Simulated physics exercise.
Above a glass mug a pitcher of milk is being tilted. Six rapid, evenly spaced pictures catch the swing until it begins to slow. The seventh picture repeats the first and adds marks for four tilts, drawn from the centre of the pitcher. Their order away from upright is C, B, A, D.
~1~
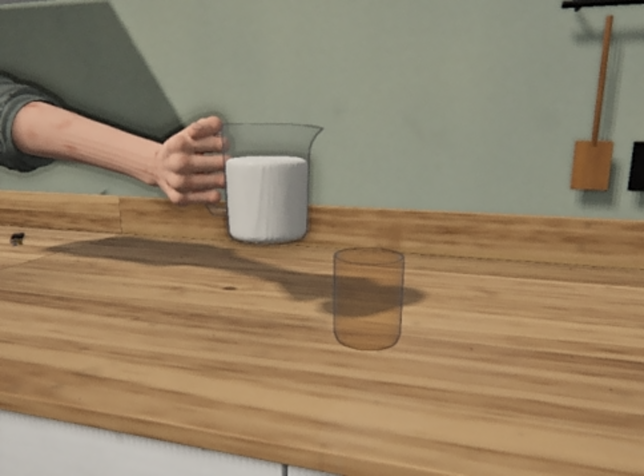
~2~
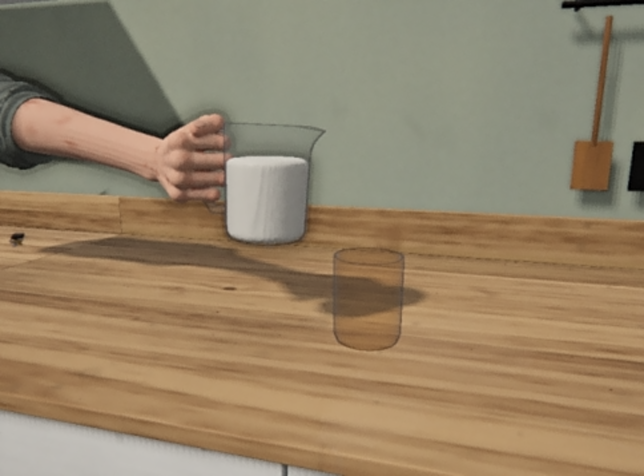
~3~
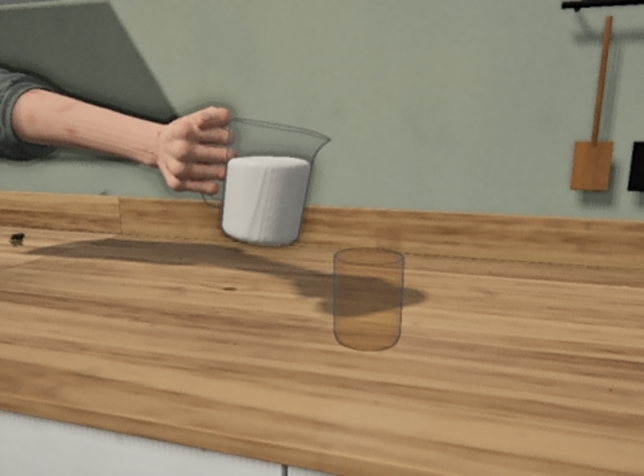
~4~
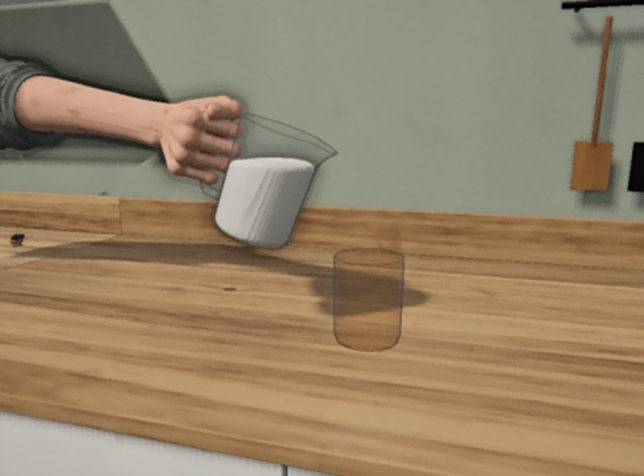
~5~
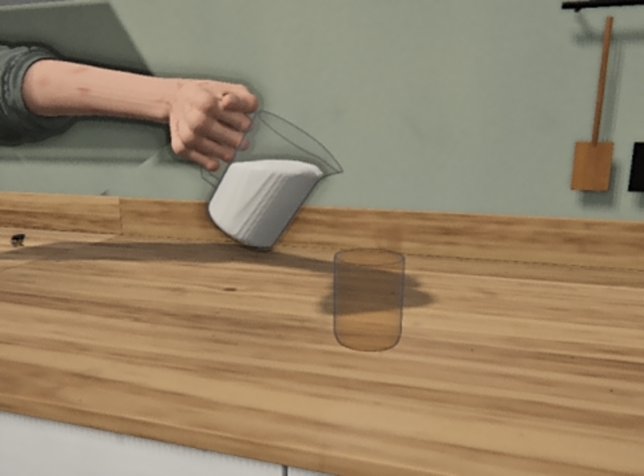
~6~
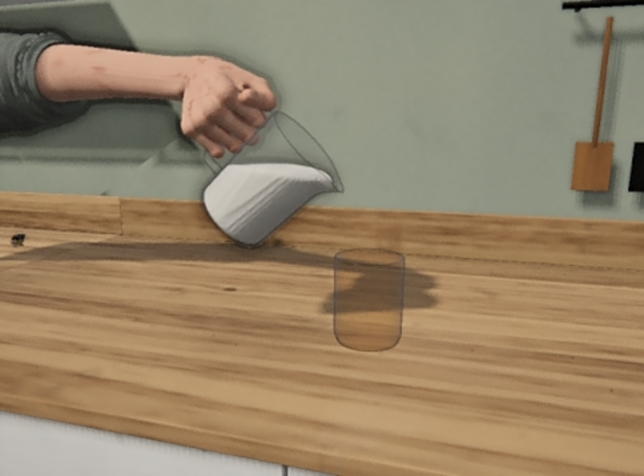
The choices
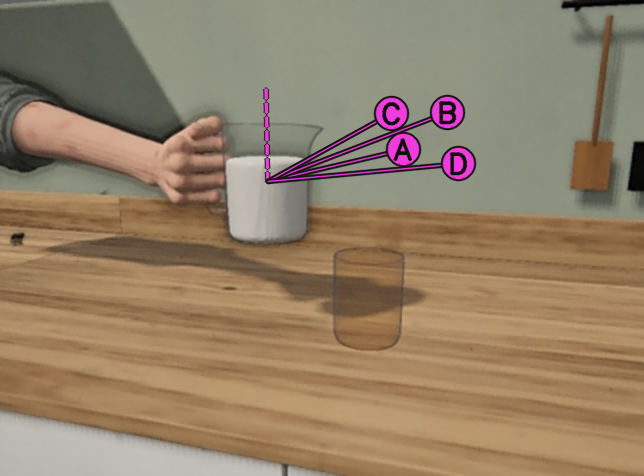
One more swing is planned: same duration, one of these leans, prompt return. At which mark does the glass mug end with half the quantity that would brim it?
B.
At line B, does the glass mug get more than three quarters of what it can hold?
No, less.
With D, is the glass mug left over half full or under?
Over half.
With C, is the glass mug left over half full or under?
Under.
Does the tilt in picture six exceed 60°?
No, it does not.
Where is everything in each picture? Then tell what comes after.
Upright, lip at (322, 128); rim of the glass mug round (369, 255); nothing has left yet.
Tipped about 2°, lip at (324, 130); nothing has left yet.
Tipped about 10°, lip at (330, 139); nothing has left yet.
Tipped about 20°, lip at (336, 153); nothing has left yet.
Tipped about 33°, lip at (341, 171); nothing has left yet.
Tipped about 47°, lip at (342, 191); nothing has left yet.
On the marked copy, A at (387, 153); B at (431, 118); C at (376, 121); D at (441, 165).
If A is chosen, the glass mug ends with about 66 % of what it can hold; 3 % of the milk is spilt.
If B is chosen, the glass mug ends with about 49 % of what it can hold.
If C is chosen, the glass mug ends with about 34 % of what it can hold.
If D is chosen, the glass mug ends with about 80 % of what it can hold; 6 % of the milk is spilt.
